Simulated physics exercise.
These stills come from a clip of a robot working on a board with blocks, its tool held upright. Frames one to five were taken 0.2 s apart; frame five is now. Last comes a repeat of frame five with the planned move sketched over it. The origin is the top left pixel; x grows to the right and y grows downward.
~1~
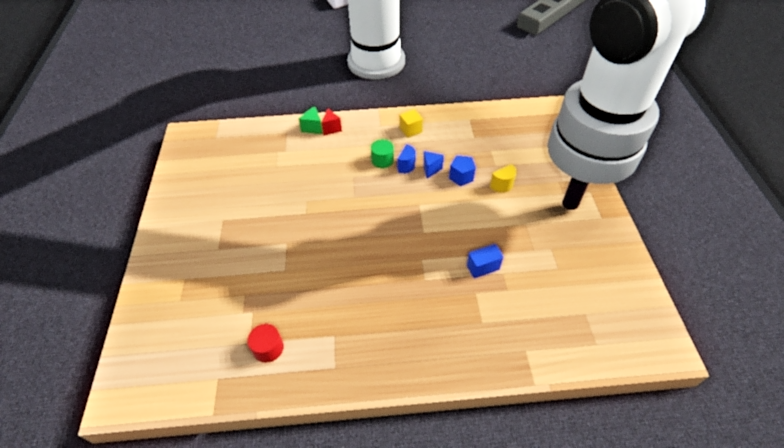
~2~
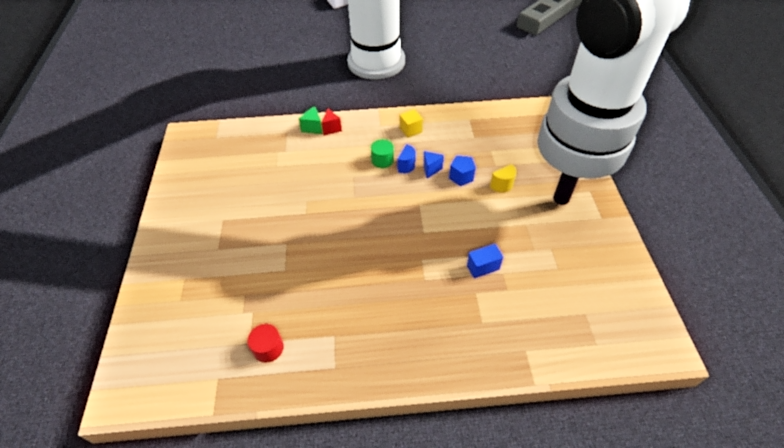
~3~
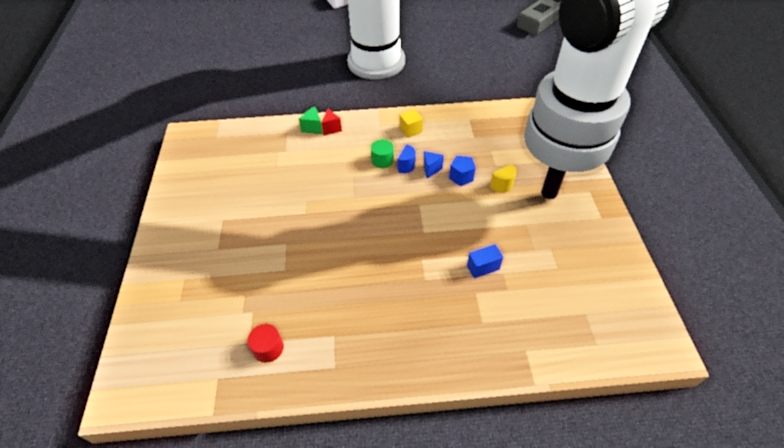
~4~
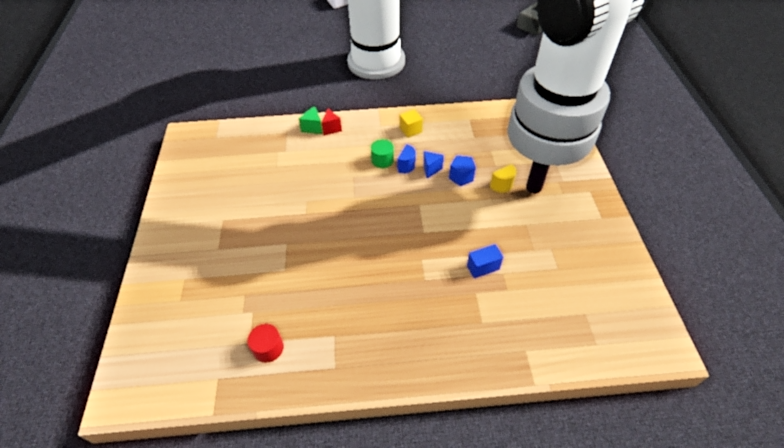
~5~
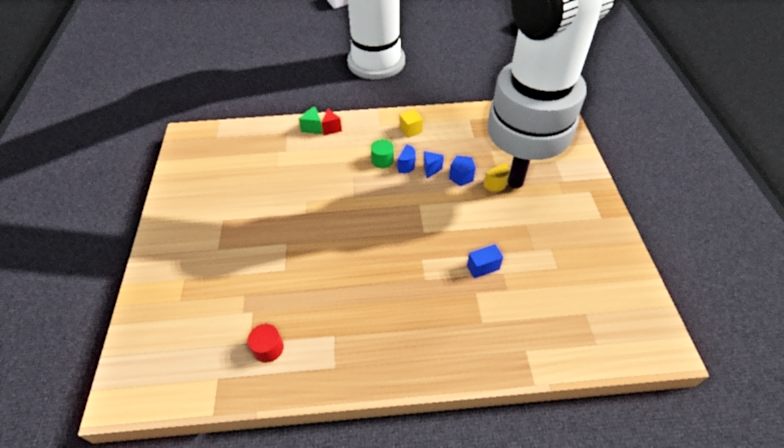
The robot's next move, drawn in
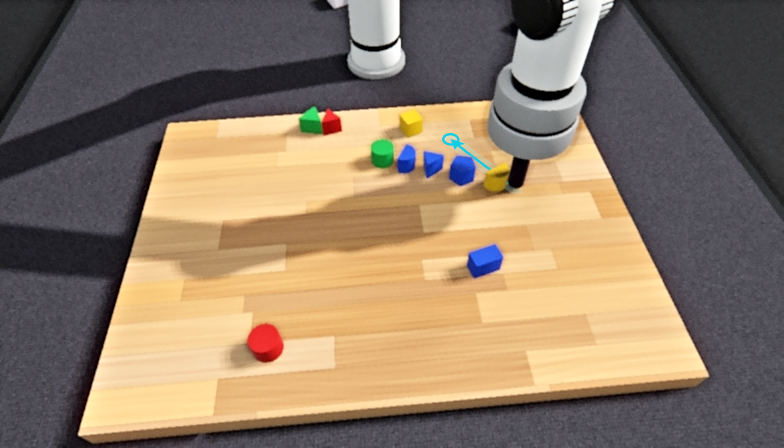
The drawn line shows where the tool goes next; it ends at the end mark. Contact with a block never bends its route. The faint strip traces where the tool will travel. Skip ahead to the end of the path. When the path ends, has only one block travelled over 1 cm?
Going by the path, yes.
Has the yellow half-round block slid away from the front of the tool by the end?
Going by the path, yes.
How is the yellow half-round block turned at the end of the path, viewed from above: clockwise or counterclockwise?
It twists anticlockwise.
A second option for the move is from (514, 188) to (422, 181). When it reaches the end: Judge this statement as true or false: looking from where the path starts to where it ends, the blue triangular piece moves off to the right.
That claim is true.
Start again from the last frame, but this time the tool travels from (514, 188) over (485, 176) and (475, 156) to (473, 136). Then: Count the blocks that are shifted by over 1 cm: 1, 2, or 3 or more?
Once the path ends, two blocks will have shifted.
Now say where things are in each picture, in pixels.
The first picture shows tool's lower end (570, 205); blue pentagon (463, 163); yellow half-round block (506, 172).
The second picture shows tool (561, 200); blocks still.
The third picture shows tool (549, 194); blocks still.
The fourth picture shows tool (534, 189); blocks still.
The fifth picture shows tool (515, 184); blue pentagon (463, 163); yellow half-round block (500, 171).
Drawn move, in a line from (514, 188) to (451, 139).
The first path, step by step. One third of the way, tool (492, 167); yellow half-round block (483, 166), turned 75° anticlockwise.
Two thirds of the way, tool (471, 151); yellow half-round block (484, 166), turned 75° anticlockwise.
At the end, tool (451, 135); blue pentagon still; yellow half-round block (484, 166), turned 75° anticlockwise.
